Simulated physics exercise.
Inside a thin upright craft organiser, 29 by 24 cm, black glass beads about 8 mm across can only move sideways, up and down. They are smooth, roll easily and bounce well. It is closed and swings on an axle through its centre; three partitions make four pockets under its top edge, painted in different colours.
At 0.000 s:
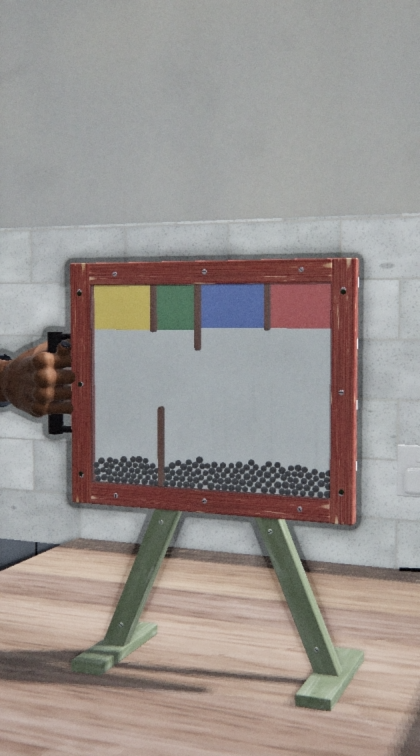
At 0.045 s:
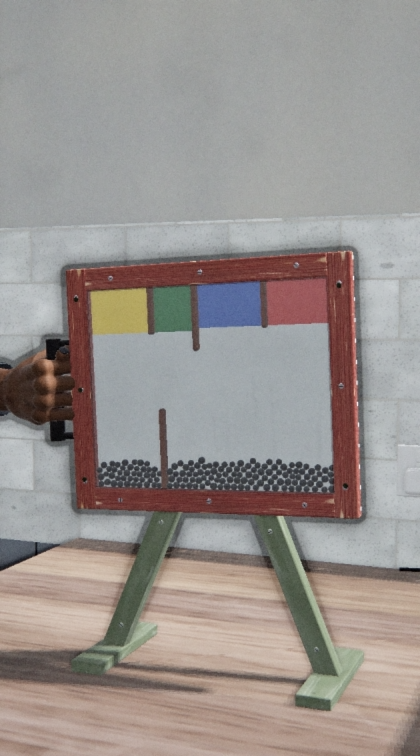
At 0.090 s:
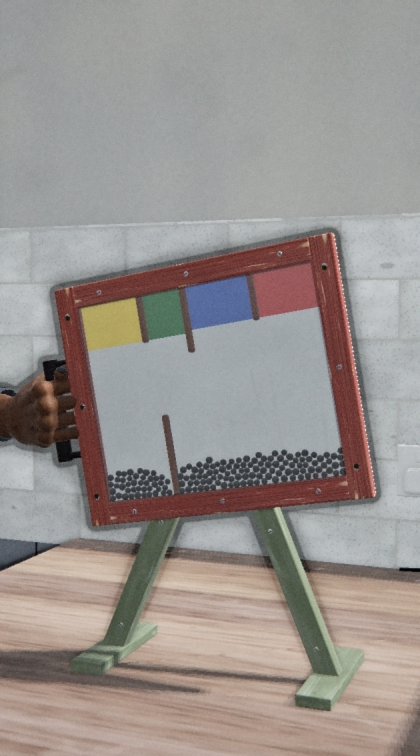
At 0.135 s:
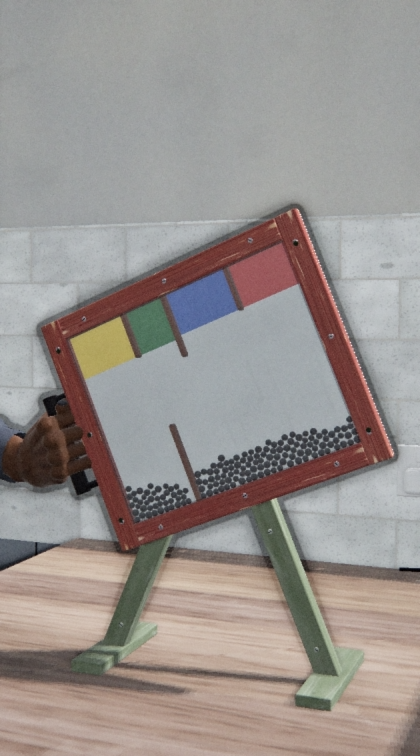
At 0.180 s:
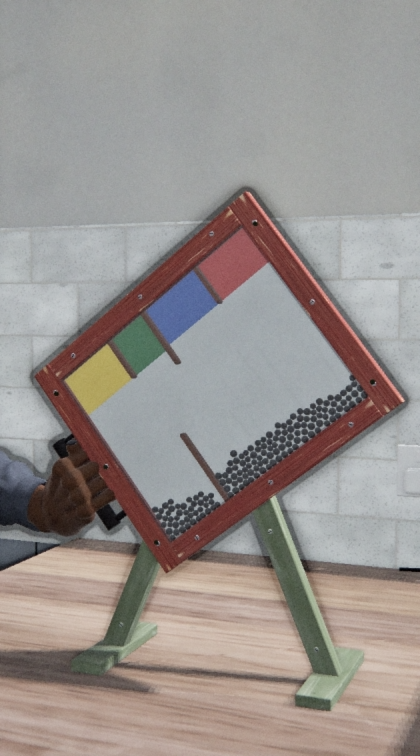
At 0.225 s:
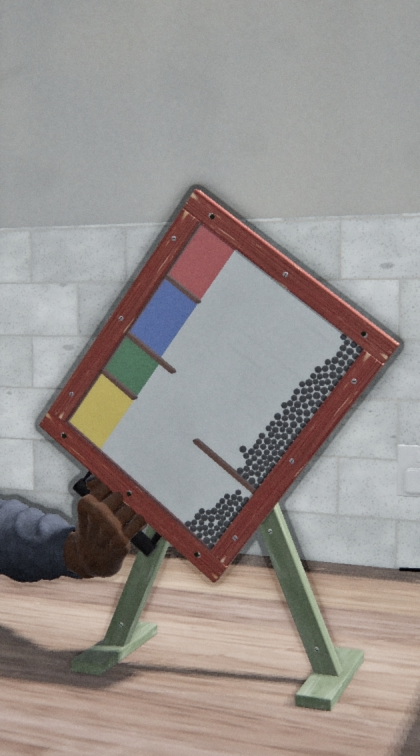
On a wooden table, a gloved hand turns a framed box of black beads anticlockwise.
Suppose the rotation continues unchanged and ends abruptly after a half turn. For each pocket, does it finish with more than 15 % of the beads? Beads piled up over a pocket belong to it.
Red no, green yes, blue yes, yellow yes.
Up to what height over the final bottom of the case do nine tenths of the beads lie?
Roughly 4 cm.
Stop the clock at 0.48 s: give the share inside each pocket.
Red pocket: 0; green pocket: 0; blue pocket: 0; yellow pocket: 0.
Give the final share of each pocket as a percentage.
Red pocket: 10; green pocket: 30; blue pocket: 35; yellow pocket: 25.
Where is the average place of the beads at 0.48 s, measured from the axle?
About 7 cm right and 2 cm above.
After 0.35 s it has turned 96°, the beads' middle is 10 cm right of and level with the axle; inside pockets, nothing yet.
After 0.48 s it has turned 141°, the beads' middle is 7 cm right of and 2 cm above the axle; inside pockets, nothing yet.
After 0.66 s it has turned 180°, the beads' middle is 2 cm right of and 7 cm below the axle; inside pockets, red 5 %, green 25 %, blue 25 %, yellow 10 %.
At rest by 1.8 s, red 10 %, green 30 %, blue 35 %, yellow 25 %.
